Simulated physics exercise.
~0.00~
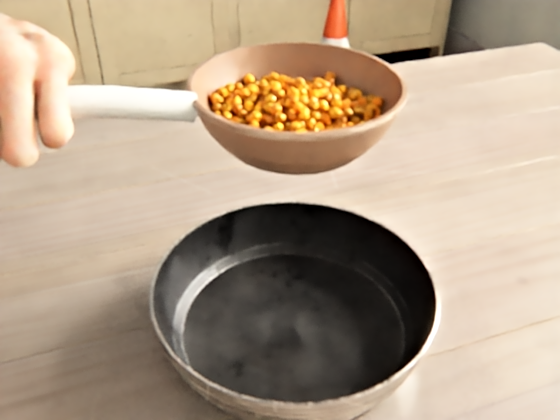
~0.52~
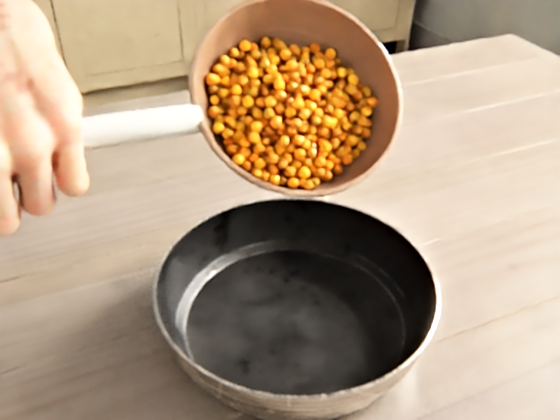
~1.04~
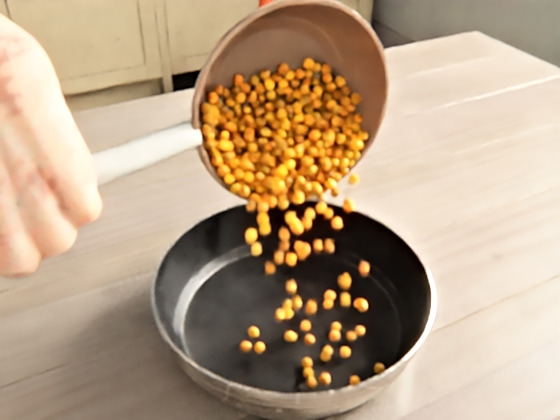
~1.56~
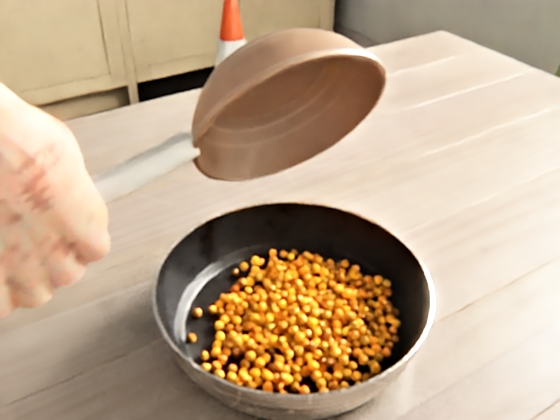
A hand tipped a brown ladle of golden, kernel-like pieces over a dark, empty pan on a pale wooden table, and they tumbled out in a stream until the ladle was turned over above a heap of them spread across the pan.
